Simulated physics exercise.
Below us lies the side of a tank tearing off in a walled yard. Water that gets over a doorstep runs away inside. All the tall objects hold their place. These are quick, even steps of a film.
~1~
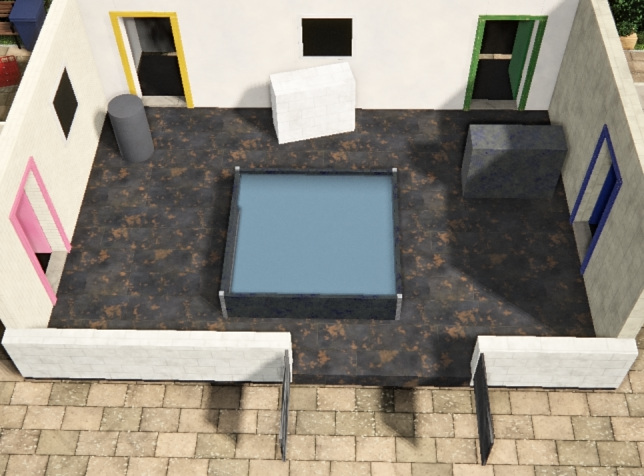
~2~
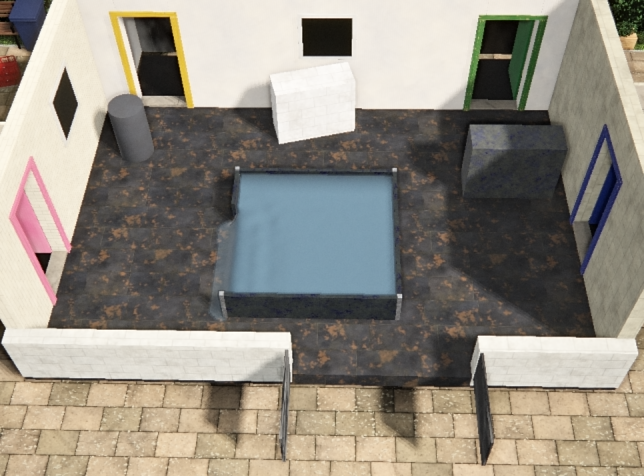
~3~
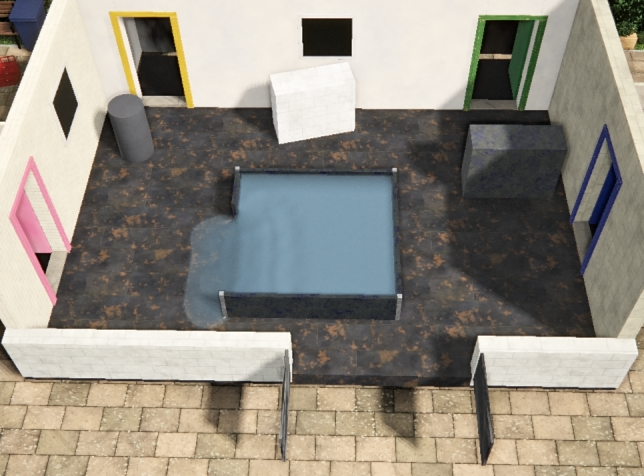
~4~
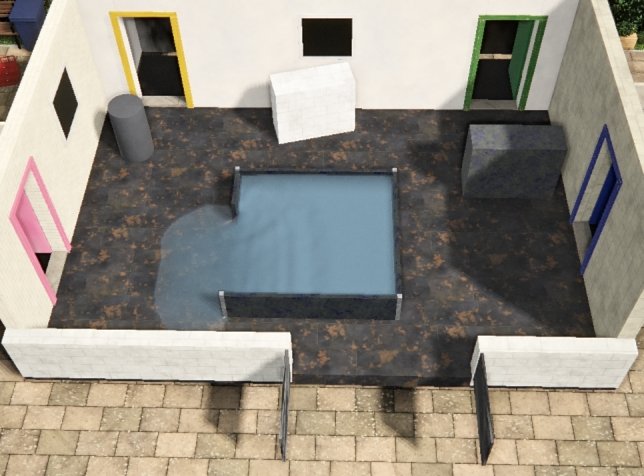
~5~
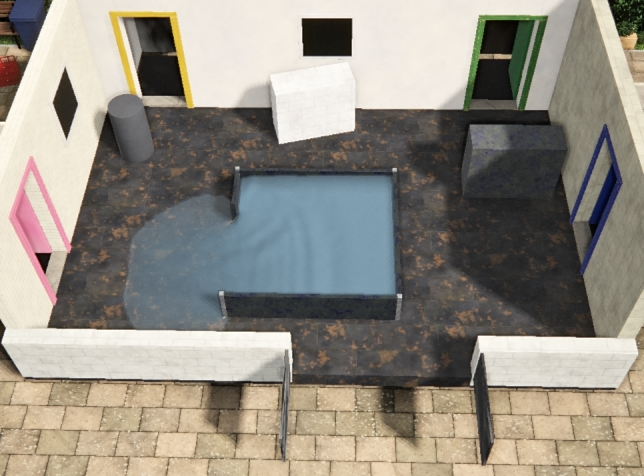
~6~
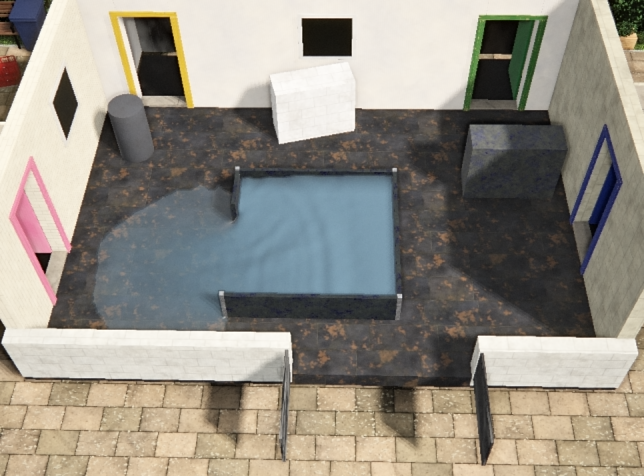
At first, still blue water fills a square tank in the middle of a white-walled yard with a dark, mottled floor. Then the tank's left side gives way and water pours out through the gap, spreading leftward in a widening, rounded sheet toward the pink-framed doorway, while ripples cross the tank's surface.
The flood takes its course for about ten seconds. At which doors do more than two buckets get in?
One by one: The yellow door floods; the pink door floods; the blue door holds within the limit; the green door holds within the limit.
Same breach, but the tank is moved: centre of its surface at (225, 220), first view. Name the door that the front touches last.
That is the one in green.
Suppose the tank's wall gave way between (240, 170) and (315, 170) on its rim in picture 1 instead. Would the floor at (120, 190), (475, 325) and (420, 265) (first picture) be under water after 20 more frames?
As listed: Under water, clear, free of water.
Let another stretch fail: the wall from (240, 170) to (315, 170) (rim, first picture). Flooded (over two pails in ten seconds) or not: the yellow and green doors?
In short: Yellow lets more in; green floods.
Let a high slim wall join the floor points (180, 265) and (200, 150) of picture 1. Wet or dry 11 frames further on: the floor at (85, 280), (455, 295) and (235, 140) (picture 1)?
In turn: Under water, no water, flooded.
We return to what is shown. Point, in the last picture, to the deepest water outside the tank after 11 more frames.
Close to (43, 344).
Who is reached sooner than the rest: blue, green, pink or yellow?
It is the pink-painted one.
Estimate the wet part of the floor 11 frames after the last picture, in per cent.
I make it 25 per cent.
A moment on, water covers 25 % of the floor; the yellow door not reached, the pink door over two buckets in, the blue door not reached, the green door not reached.
Next, water covers 25 % of the floor; the yellow door not reached, the pink door far over two buckets in, the blue door not reached, the green door not reached.
Then, water covers 30 % of the floor; the yellow door wet at the sill, nothing in, the pink door far over two buckets in, the blue door not reached, the green door not reached.
Later, water covers 55 % of the floor; the yellow door over two buckets in, the pink door far over two buckets in, the blue door not reached, the green door not reached.
In the end, water covers 75 % of the floor; the yellow door over two buckets in, the pink door far over two buckets in, the blue door not reached, the green door not reached.
